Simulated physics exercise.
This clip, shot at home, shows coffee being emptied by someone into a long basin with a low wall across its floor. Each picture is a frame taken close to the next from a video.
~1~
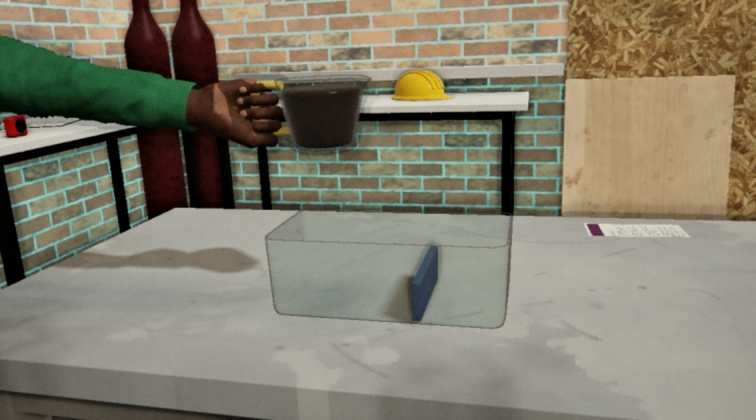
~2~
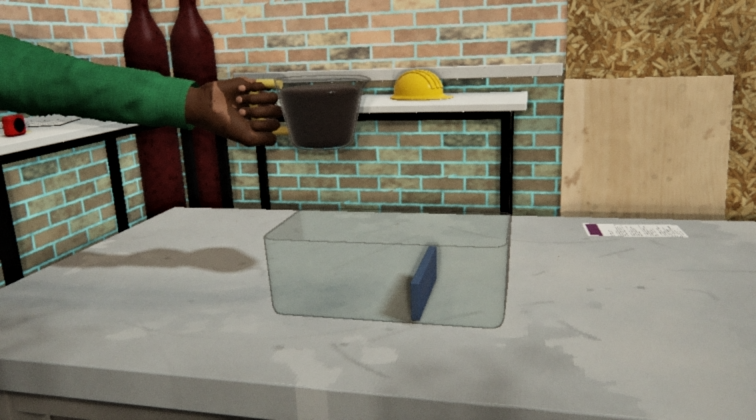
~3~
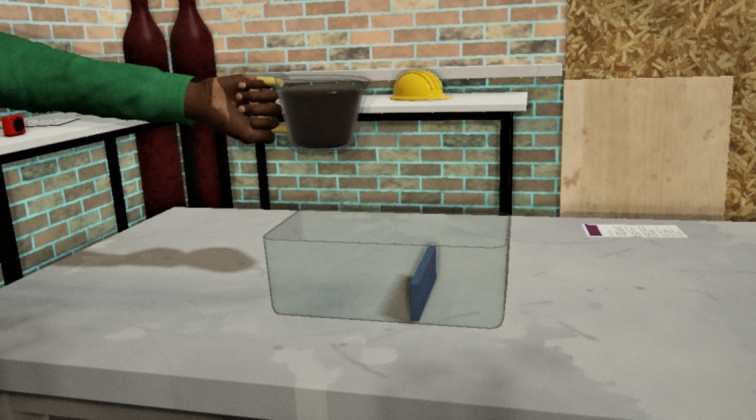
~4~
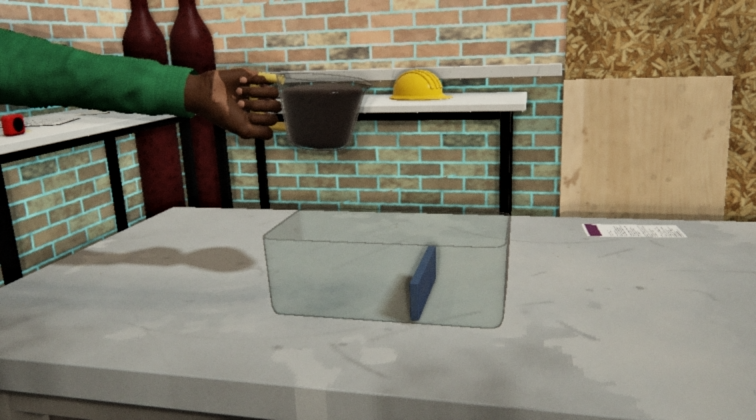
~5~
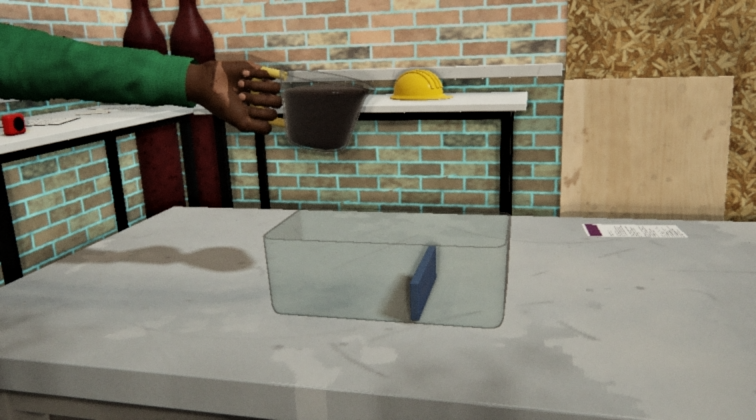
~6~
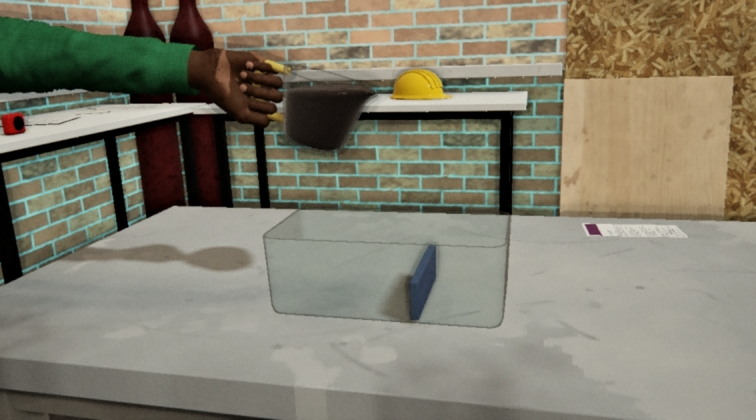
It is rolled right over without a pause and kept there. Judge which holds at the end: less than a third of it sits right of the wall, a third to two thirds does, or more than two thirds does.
The share right of the wall ends up within a third to two thirds.
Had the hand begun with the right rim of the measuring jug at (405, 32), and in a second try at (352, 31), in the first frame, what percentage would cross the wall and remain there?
80 % and 30 %.
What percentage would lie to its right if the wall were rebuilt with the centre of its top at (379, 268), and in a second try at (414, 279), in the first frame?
You'd get roughly 95 per cent the first time and roughly 65 per cent the second.
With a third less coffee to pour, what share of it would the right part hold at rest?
Estimate: Around 15 per cent.
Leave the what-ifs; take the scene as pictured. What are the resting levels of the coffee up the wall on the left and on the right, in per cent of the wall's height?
On the left 20 %, on the right 30 %.
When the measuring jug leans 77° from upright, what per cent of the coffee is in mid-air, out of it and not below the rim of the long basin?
30 per cent.
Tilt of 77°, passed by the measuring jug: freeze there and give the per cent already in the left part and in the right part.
You'd find 5 per cent on the left and 20 per cent on the right.
A moment on, the measuring jug is tipped on its side and 46 per cent is still to pour, 5 is left of the wall and 21 right of it.
Next, the measuring jug is tipped right over and 1 per cent is still to pour, 51 is left of the wall and 42 right of it.
Then the measuring jug is tipped right over and 0 per cent is still to pour, 55 is left of the wall and 43 right of it.
Later the measuring jug is tipped right over and 0 per cent is still to pour, 55 is left of the wall and 43 right of it.
In the end 55 per cent lies left of the wall, 43 right of it and 2 outside.
